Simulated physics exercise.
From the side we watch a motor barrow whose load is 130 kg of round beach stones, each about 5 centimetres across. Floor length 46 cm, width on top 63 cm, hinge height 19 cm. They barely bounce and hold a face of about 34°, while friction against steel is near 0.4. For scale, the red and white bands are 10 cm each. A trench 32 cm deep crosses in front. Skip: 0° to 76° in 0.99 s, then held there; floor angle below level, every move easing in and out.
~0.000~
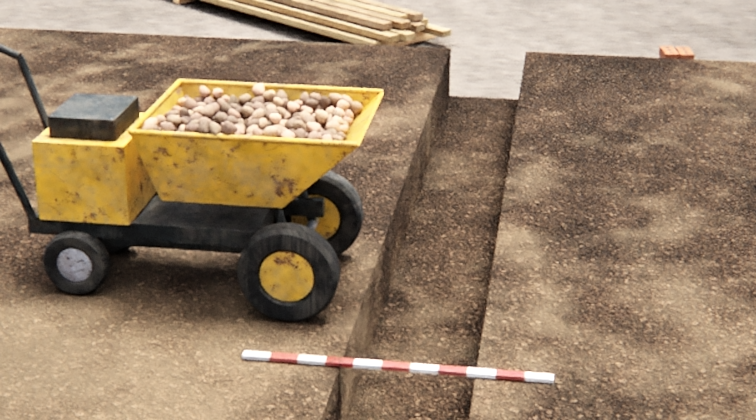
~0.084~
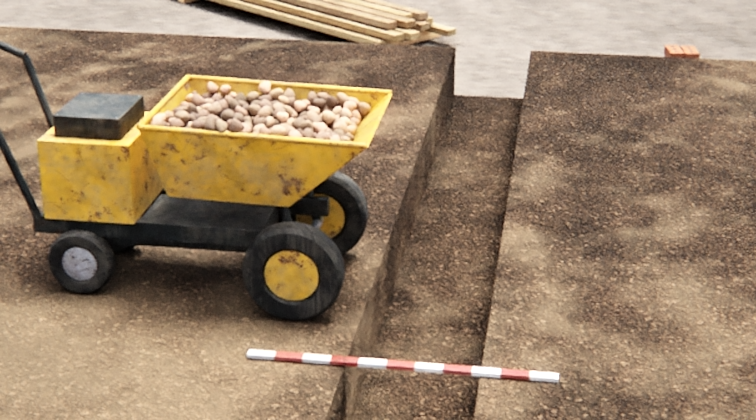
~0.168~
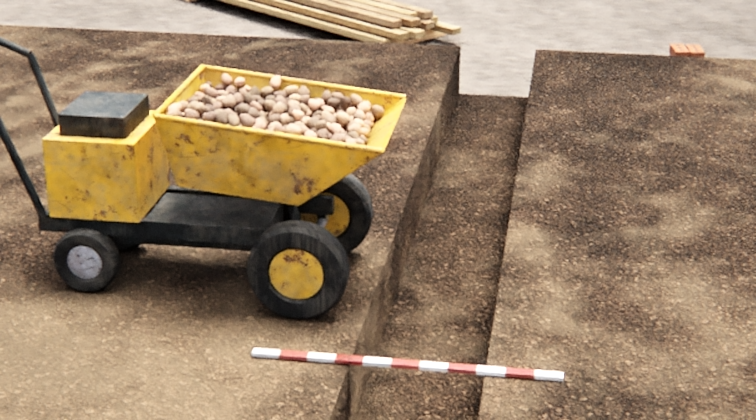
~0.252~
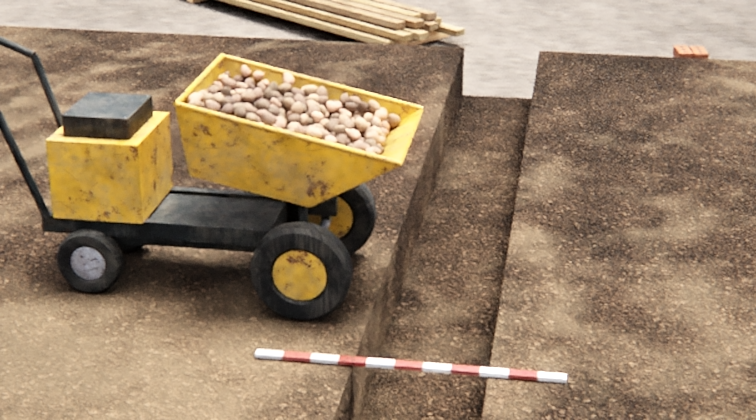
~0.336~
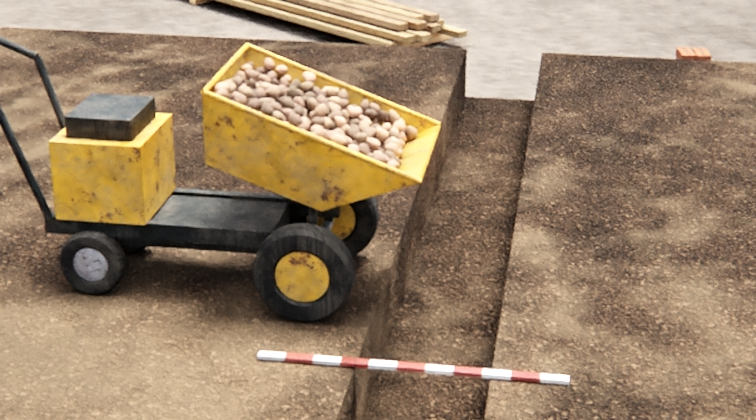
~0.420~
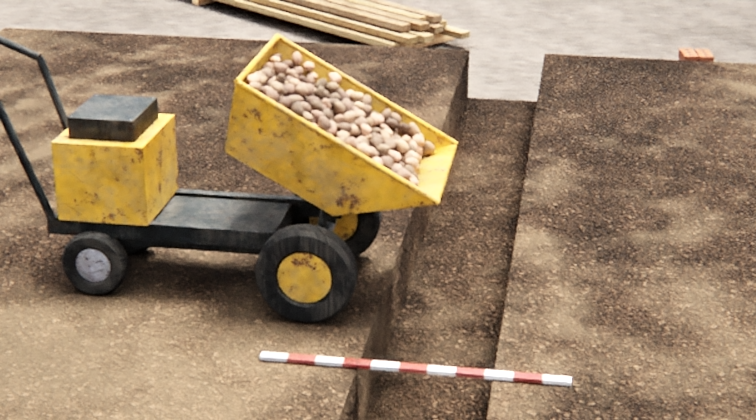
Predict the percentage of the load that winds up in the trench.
My prediction is about 46 per cent.
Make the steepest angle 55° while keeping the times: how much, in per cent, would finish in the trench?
In that case near 45 per cent.
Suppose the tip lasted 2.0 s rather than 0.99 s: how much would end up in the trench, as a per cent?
Expected share: Around 50%.
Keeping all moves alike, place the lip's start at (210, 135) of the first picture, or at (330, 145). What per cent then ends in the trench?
Close to 65 percent in the first case, 80 percent in the second.
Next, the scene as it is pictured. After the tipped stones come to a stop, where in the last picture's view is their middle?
(524, 297).
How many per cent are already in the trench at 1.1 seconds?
Roughly 25% by that time.
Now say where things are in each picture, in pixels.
Lip at (358, 145), floor tilted 0°, highest stones at (254, 107), in the first picture.
The skip is at 2°, its lip at (367, 146); the top of the load is at (248, 105); the stones move at 0.3 m/s on average, in the second picture.
Lip at (382, 151), floor tilted 6°, highest stones at (234, 93); the stones move at 0.5 m/s on average, in the third picture.
Lip at (401, 164), floor tilted 12°, highest stones at (239, 84); the stones move at 0.7 m/s on average, in the fourth picture.
Lip at (420, 181), floor tilted 20°, highest stones at (252, 76); the stones move at 0.9 m/s on average, in the fifth picture.
The skip is at 29°, its lip at (439, 203); the top of the load is at (278, 69); the stones move at 1.0 m/s on average, in the sixth picture.
After 0.7 s the floor is at 64°; 99 % in the skip, 1 % in the trench; the foremost stones are at (488, 277).
After 1.1 s the floor is at 76°; 37 % in the skip, 25 % in the trench, 38 % past the trench; the foremost stones are at (638, 305).
After 1.4 s the floor is at 76°; 3 % in the skip, 43 % in the trench, 54 % past the trench; the foremost stones are past the picture's edge.
After 3.4 s the floor is at 76°; 0 % in the skip, 46 % in the trench, 54 % past the trench; the foremost stones are past the picture's edge.
